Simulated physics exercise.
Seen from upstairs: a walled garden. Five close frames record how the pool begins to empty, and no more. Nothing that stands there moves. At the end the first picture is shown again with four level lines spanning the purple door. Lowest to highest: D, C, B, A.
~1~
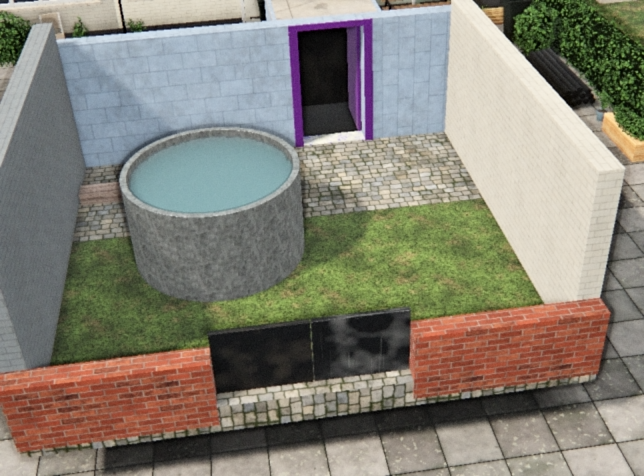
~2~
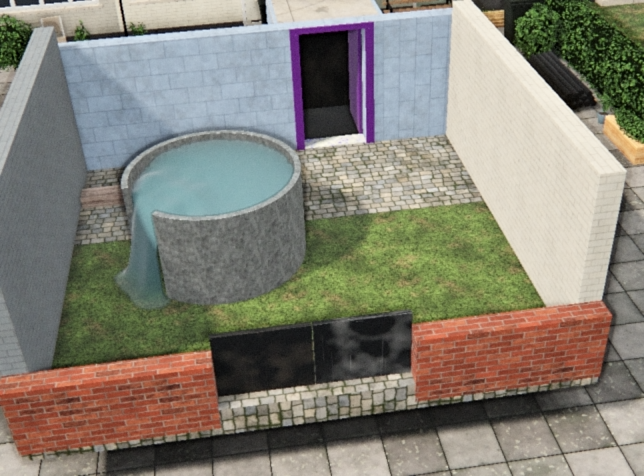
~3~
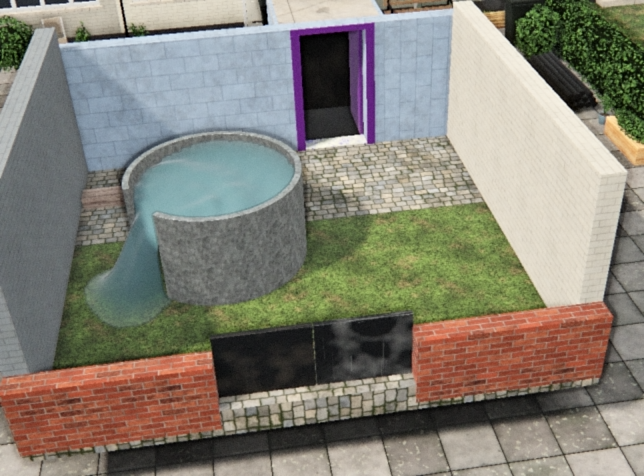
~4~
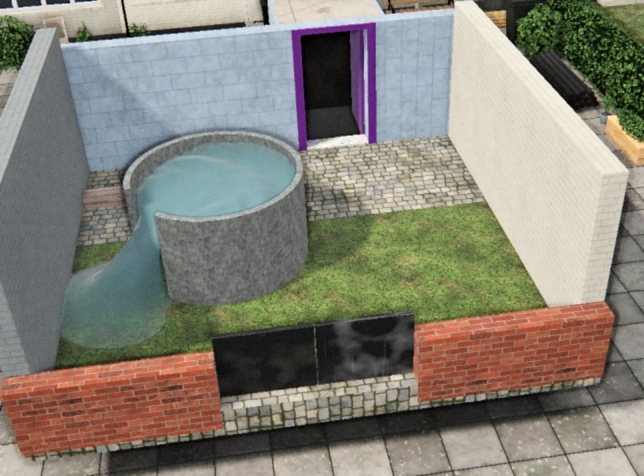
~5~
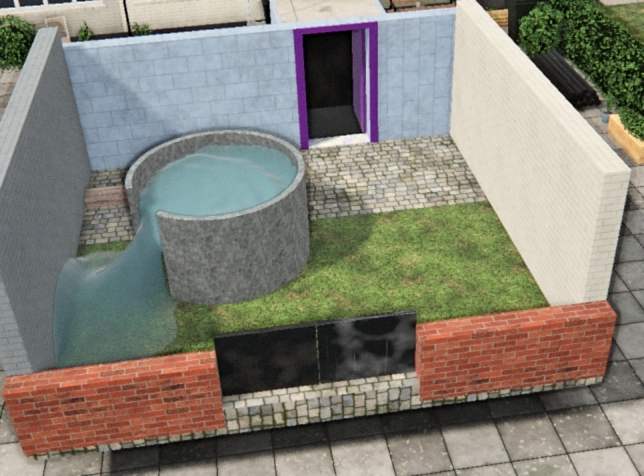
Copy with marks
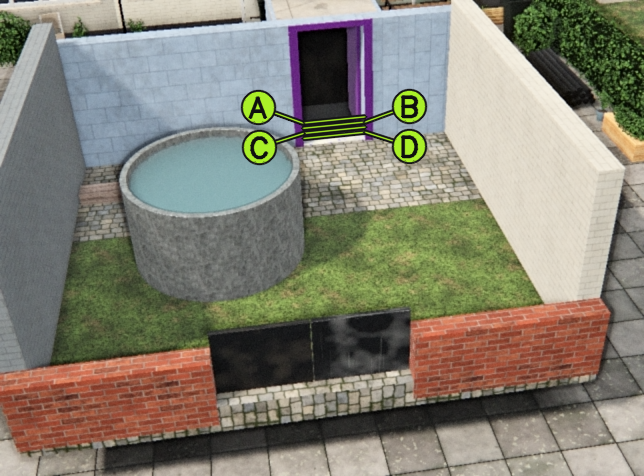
Water pours through an opening in the left side of a round grey stone pool in a walled garden, spreading over the grass toward the viewer and reaching the grey left wall and the red brick front wall.
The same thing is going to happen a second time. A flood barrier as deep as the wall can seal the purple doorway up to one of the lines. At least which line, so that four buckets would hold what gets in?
D will do.
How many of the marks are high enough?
All of them.
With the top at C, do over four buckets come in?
No, that is safe.
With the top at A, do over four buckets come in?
No.
On the marked copy, A at (334, 120); B at (334, 125); C at (334, 130); D at (334, 135); from the bottom up D, C, B, A.
If A is chosen, nothing gets over.
If B is chosen, nothing gets over.
If C is chosen, nothing gets over.
If D is chosen, a splash gets over, under a bucket.
